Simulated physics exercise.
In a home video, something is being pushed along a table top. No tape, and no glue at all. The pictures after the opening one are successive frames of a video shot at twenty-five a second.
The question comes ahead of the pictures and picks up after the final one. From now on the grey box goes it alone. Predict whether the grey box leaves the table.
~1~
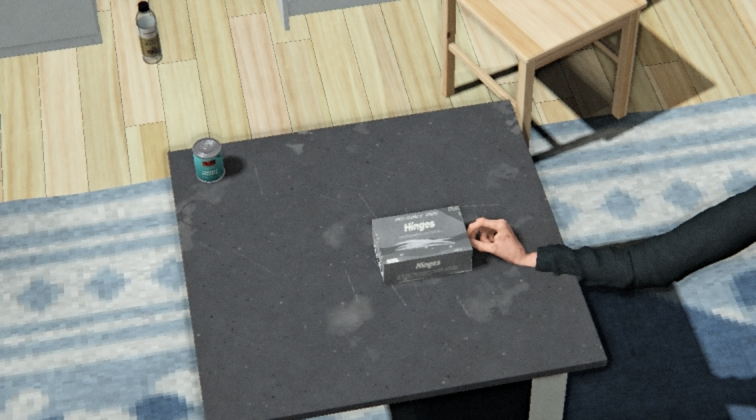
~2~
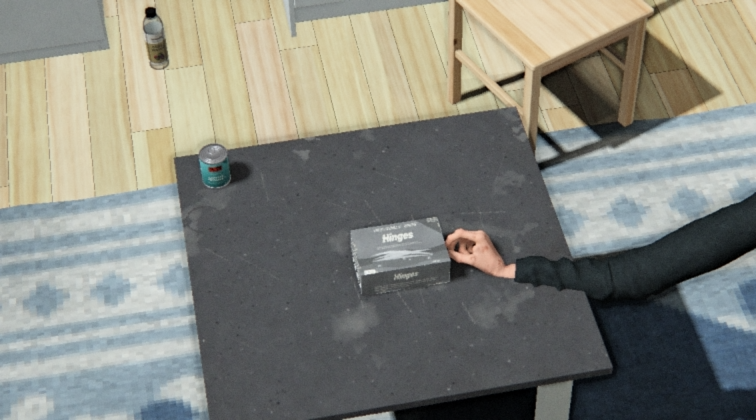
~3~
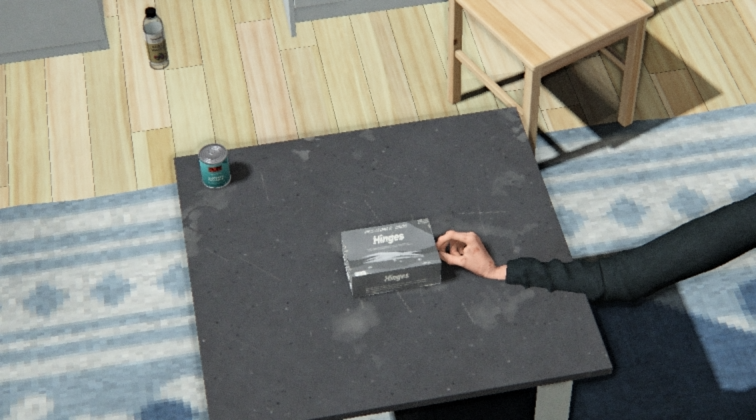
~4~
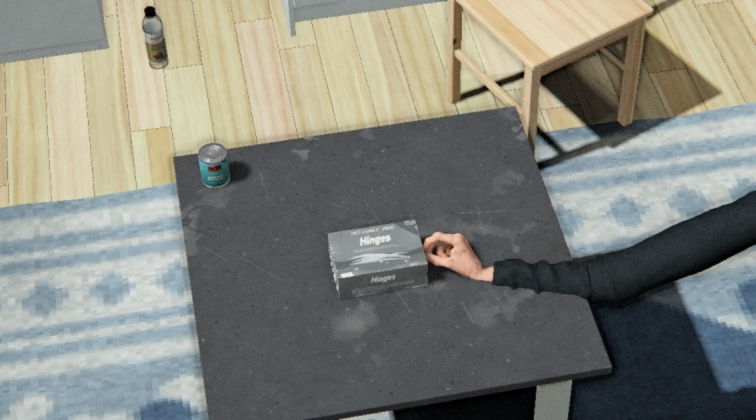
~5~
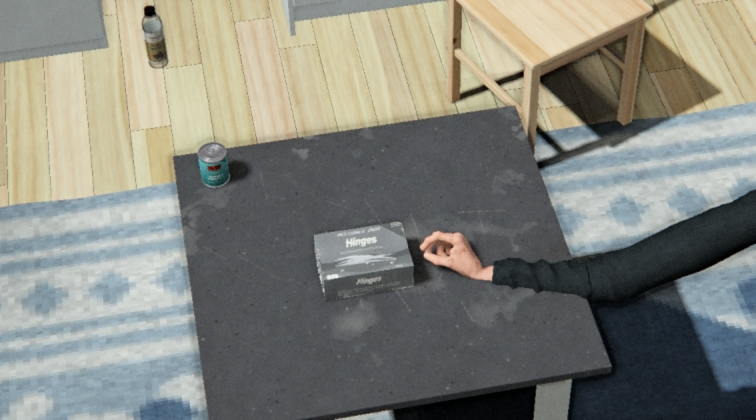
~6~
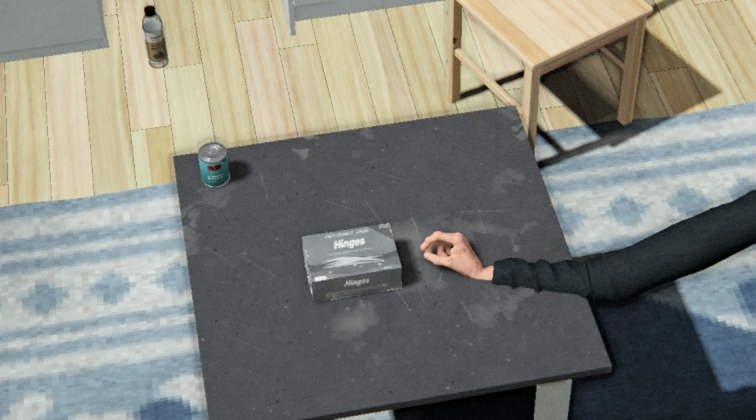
I reckon it will still be atop the table.
Then, 0.10 s after the last picture, grey box slid a little near (329, 266).
Then, 0.20 s after the last picture, grey box slid about its own width near (318, 268).
Then, 0.30 s after the last picture, grey box slid about its own width near (315, 268).
At rest, moved from the start, grey box. Seen from the same camera at the end, grey box near (315, 268).
